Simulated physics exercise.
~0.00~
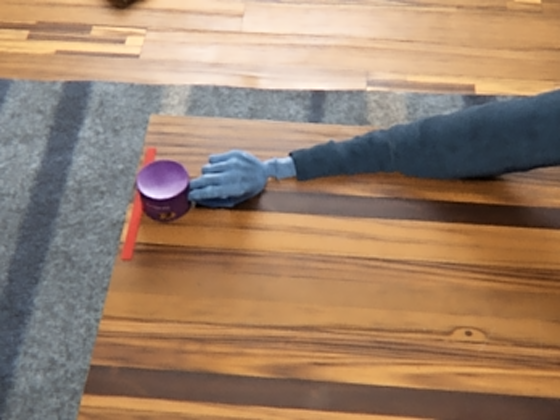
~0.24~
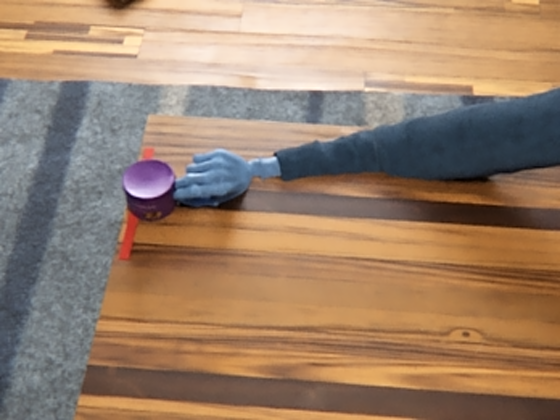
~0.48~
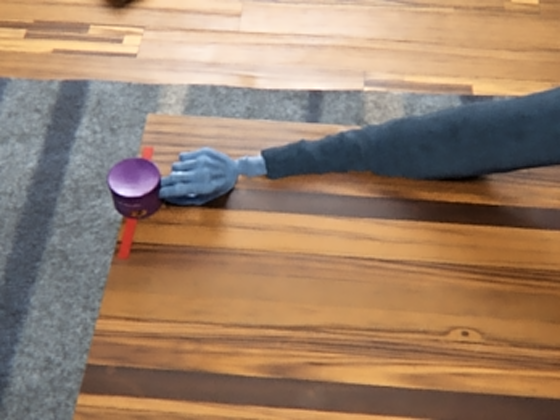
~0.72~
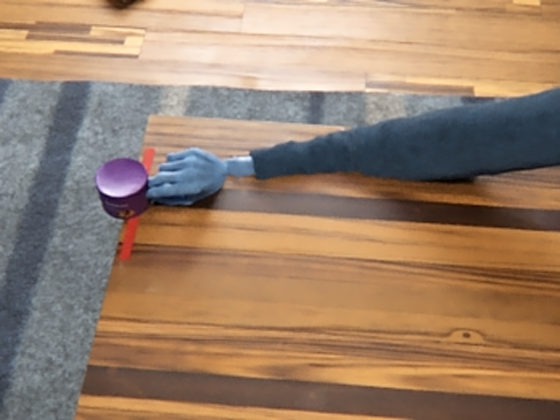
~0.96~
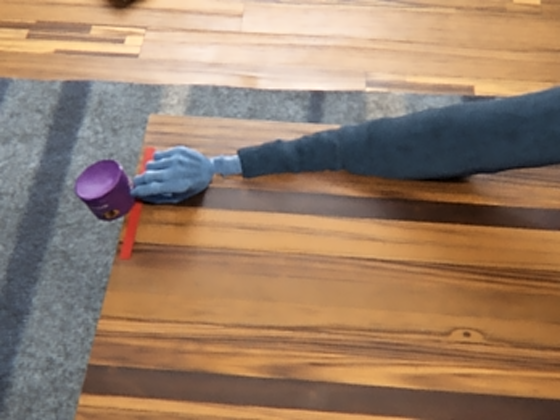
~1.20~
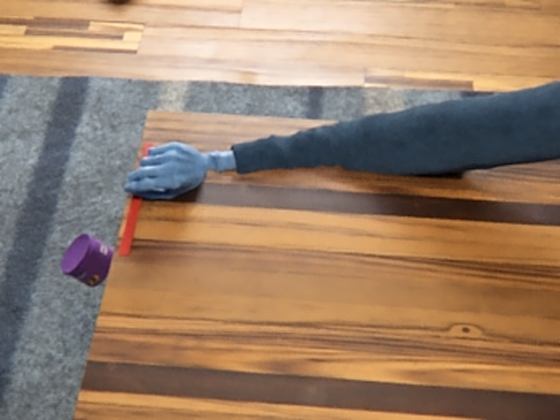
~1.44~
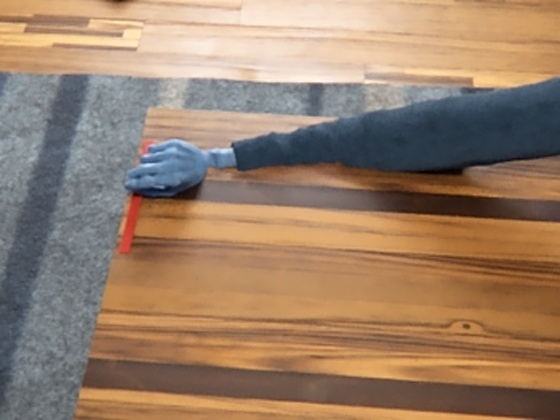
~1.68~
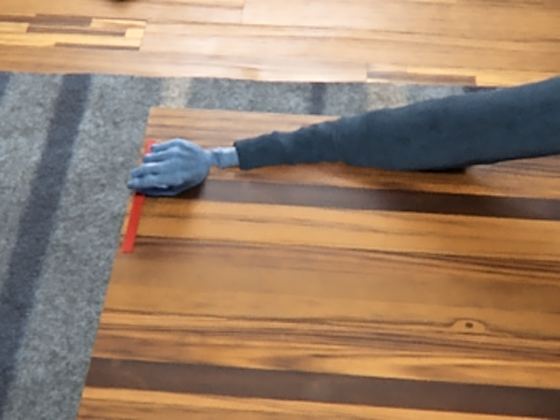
A purple tub was pushed left across a striped wooden table by a hand in a dark sleeve, passing over a strip of red tape until it tipped at the edge and fell out of sight, leaving the hand resting by the tape.
